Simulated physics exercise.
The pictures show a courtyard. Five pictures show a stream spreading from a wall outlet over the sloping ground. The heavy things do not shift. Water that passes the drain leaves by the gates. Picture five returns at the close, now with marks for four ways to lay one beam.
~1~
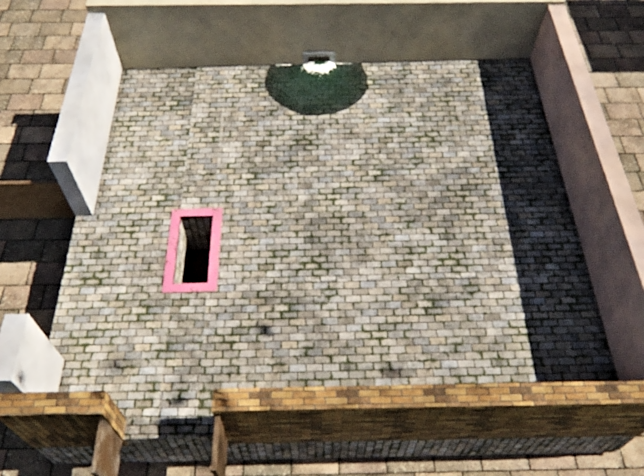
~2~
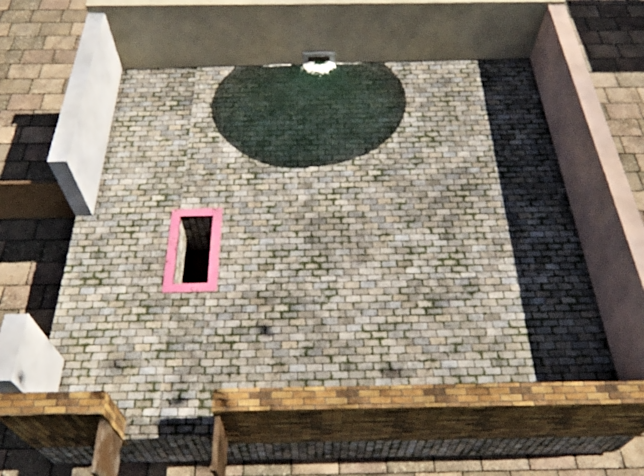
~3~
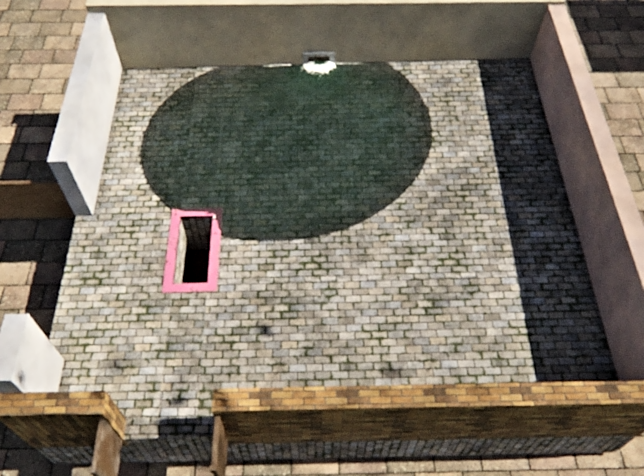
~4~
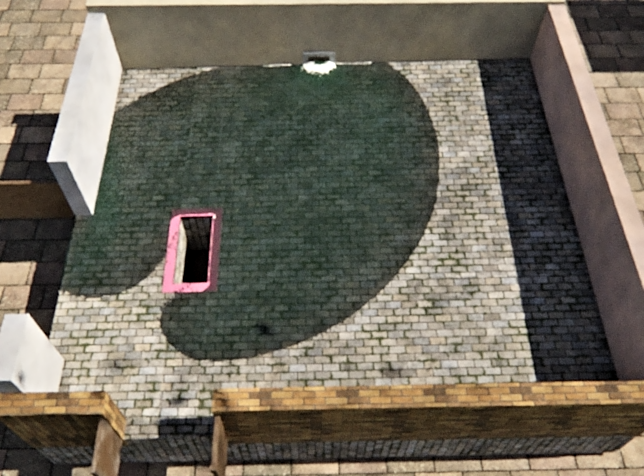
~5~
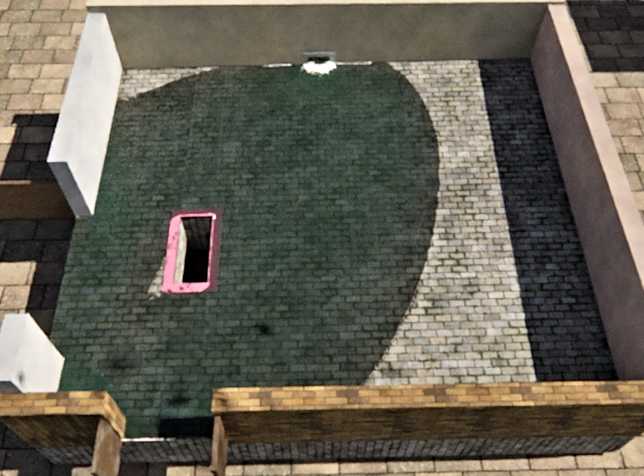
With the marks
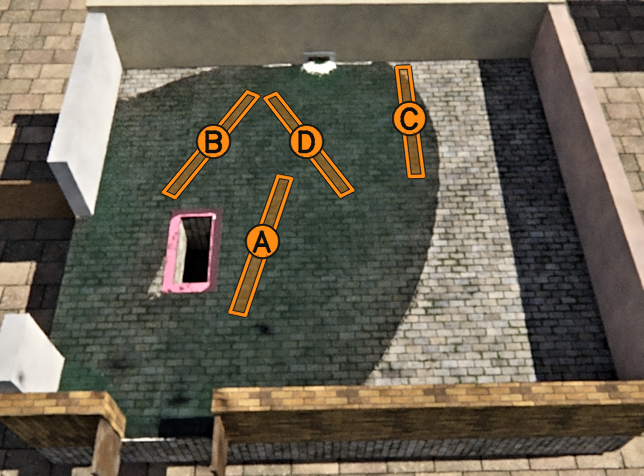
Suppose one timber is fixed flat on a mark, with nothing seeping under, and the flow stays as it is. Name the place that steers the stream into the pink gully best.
The answer is position B.
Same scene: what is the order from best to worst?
Best to worst: B, C, A, D.
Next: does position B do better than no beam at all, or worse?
It is better.
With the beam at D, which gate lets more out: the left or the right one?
The left gate.
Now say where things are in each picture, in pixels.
In the first frame, outfall at (319, 59); pink gully at (194, 249); open gate at (79, 283); open gate at (175, 417); front seen at (323, 109), 4 % of the ground wet; pink gully still dry.
In the second frame, front seen at (291, 162), 13 % of the ground wet; pink gully still dry.
In the third frame, front seen at (259, 237), 30 % of the ground wet; pink gully still dry.
In the fourth frame, front seen at (191, 347), 49 % of the ground wet; pink gully taking water.
In the fifth frame, front seen at (47, 351), 62 % of the ground wet; pink gully taking water.
On the marked copy, A from (237, 313) to (284, 177); B from (169, 194) to (252, 94); C from (416, 176) to (402, 67); D from (270, 95) to (346, 193).
If A is chosen, about 19 % of the stream goes into the pink gully, about 81 % out by the gates.
If B is chosen, about 41 % of the stream goes into the pink gully, about 59 % out by the gates.
If C is chosen, about 28 % of the stream goes into the pink gully, about 72 % out by the gates.
If D is chosen, next to none of the stream goes into the pink gully, about 99 % out by the gates.
